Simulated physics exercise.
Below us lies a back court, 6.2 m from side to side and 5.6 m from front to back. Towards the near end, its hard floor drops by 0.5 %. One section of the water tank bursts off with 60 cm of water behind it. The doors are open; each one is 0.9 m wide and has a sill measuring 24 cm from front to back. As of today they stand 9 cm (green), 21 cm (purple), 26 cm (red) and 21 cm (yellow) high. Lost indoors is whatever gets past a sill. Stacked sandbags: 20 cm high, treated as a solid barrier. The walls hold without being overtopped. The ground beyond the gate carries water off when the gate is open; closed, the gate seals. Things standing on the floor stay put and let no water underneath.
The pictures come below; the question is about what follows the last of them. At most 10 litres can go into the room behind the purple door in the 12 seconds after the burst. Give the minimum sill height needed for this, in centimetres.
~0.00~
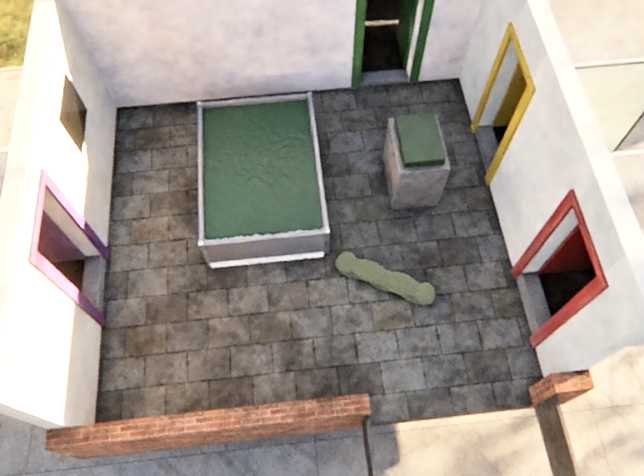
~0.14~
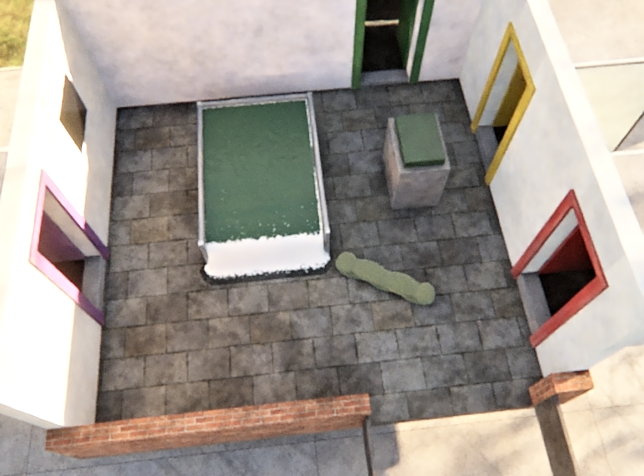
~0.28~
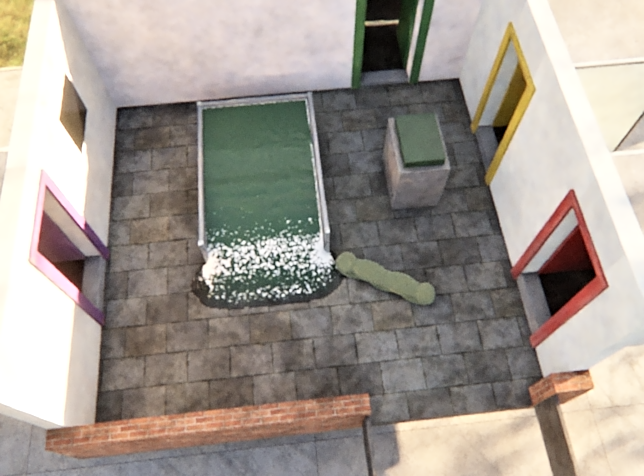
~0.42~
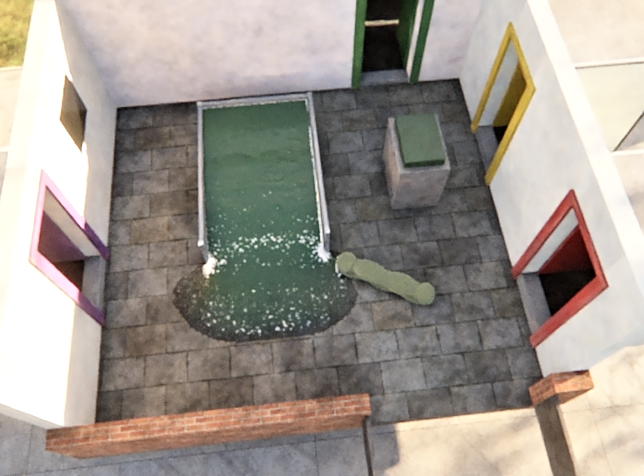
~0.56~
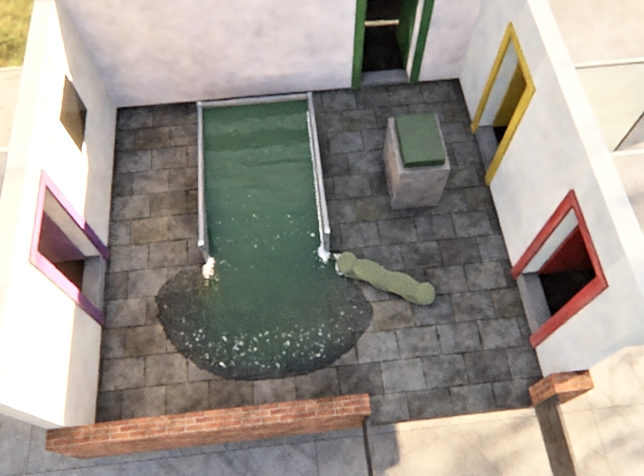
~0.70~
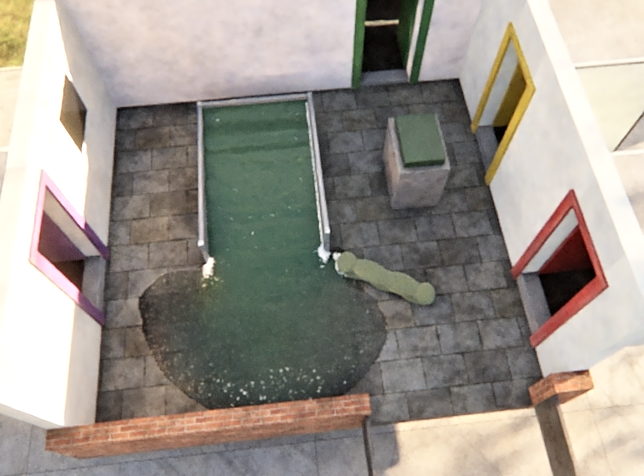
Roughly 8 centimetres.
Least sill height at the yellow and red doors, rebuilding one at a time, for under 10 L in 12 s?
You'd want about 7.5 centimetres at yellow and about 11.0 centimetres at red.
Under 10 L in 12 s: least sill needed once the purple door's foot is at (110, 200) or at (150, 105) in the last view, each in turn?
In turn: About 9.0 cm, about 16 cm.
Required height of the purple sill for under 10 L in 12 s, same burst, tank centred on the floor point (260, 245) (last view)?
Then about 7.5 centimetres at the least.
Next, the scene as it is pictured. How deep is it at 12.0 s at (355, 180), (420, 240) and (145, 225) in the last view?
Depth: About 3, 4, 8 cm.
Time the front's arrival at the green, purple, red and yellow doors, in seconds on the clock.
Door green: 6.5 seconds; door purple: 2.6 seconds; door red: 3.2 seconds; door yellow: 4.5 seconds.
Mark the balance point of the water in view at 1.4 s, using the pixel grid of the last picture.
I'd say around (263, 240).
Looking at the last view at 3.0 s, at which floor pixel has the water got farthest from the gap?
Around pixel (542, 385).
After 1.4 s water covers 30 % of the floor, deepest (38 cm) near (282, 401); it has not reached the purple door.
After 3.0 s water covers 40 % of the floor, deepest (38 cm) near (95, 435); 9 cm at the purple door, 0 litres in over its 21 cm sill.
After 12.0 s water covers 95 % of the floor, deepest (10 cm) near (404, 278); 7 cm at the purple door, 0 litres in over its 21 cm sill.
At the purple door as built, the water arrived by 2.7 s and peaked near 11 cm at 4.4 s.
Run again over the same 12 s with other heights there, 20 litres in over 7 cm, 2 litres over 10 cm. The limit of 10 litres is kept from about 8 cm up.
